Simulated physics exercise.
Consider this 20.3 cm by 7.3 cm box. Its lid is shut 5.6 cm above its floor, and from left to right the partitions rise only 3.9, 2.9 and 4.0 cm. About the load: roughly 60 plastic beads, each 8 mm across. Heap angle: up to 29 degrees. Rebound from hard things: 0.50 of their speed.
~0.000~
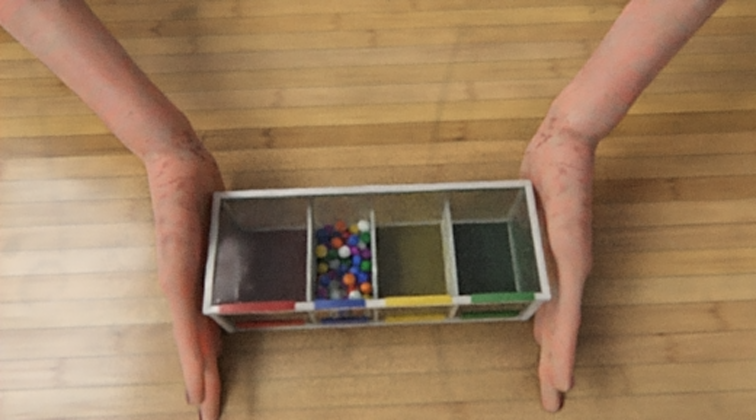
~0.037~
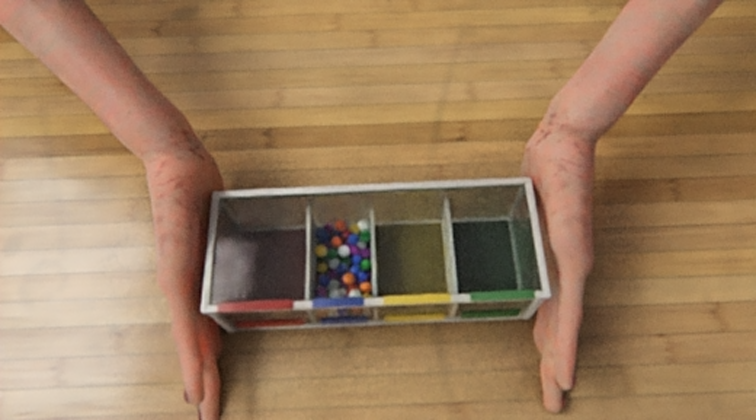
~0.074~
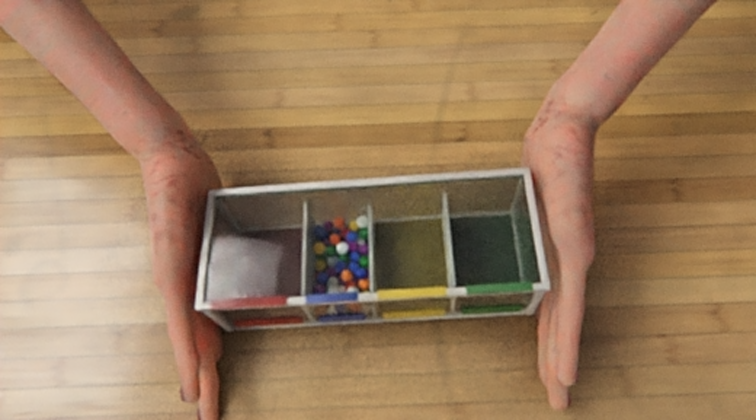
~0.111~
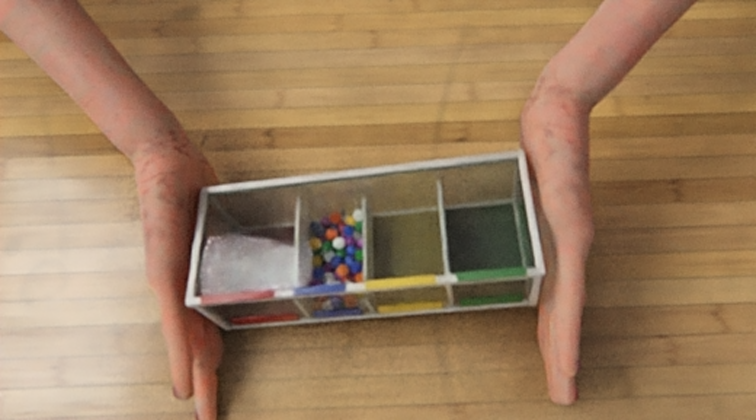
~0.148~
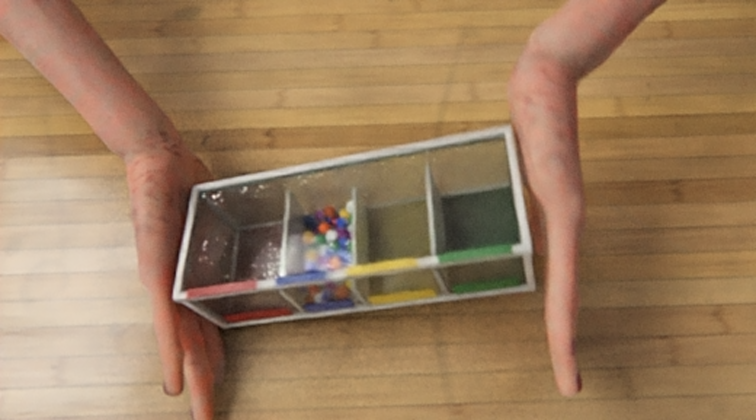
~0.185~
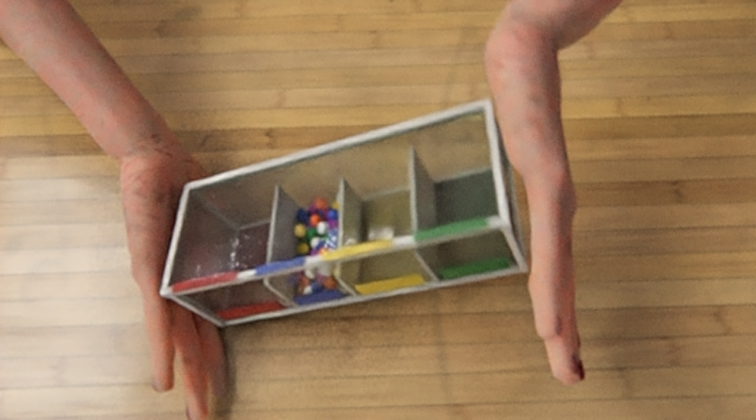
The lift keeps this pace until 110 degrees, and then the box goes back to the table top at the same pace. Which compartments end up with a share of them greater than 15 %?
Red: Greater. Blue: Greater. Green: Not greater. Yellow: Not greater.
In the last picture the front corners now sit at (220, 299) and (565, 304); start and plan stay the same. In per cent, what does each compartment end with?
Each compartment ends like this: Red 0 per cent, blue 0 per cent, green 60 per cent, yellow 40 per cent.
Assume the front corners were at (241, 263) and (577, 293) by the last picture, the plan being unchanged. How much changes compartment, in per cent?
Around 100 per cent, it would seem.
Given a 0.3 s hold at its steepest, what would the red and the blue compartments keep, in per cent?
Final amounts, red 55% and blue 45%.
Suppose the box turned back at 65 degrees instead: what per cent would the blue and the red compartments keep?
In per cent, blue 100 and red 0.
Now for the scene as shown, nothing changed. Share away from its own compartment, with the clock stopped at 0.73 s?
Near 25 in a hundred.
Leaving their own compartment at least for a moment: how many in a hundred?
I'd guess roughly 40 percent.
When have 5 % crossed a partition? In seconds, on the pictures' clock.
Close to the 0.65 s mark.
After 0.73 s, tilt 109 degrees; red 25 %, blue 75 %.
Then, at 1.09 s, tilt 45 degrees; red 35 %, blue 65 %.
Then, at 1.54 s, tilt 0 degrees; red 40 %, blue 60 %.
In the end, at 2.0 s, red 40 %, blue 60 %, green 0 %, yellow 0 %.
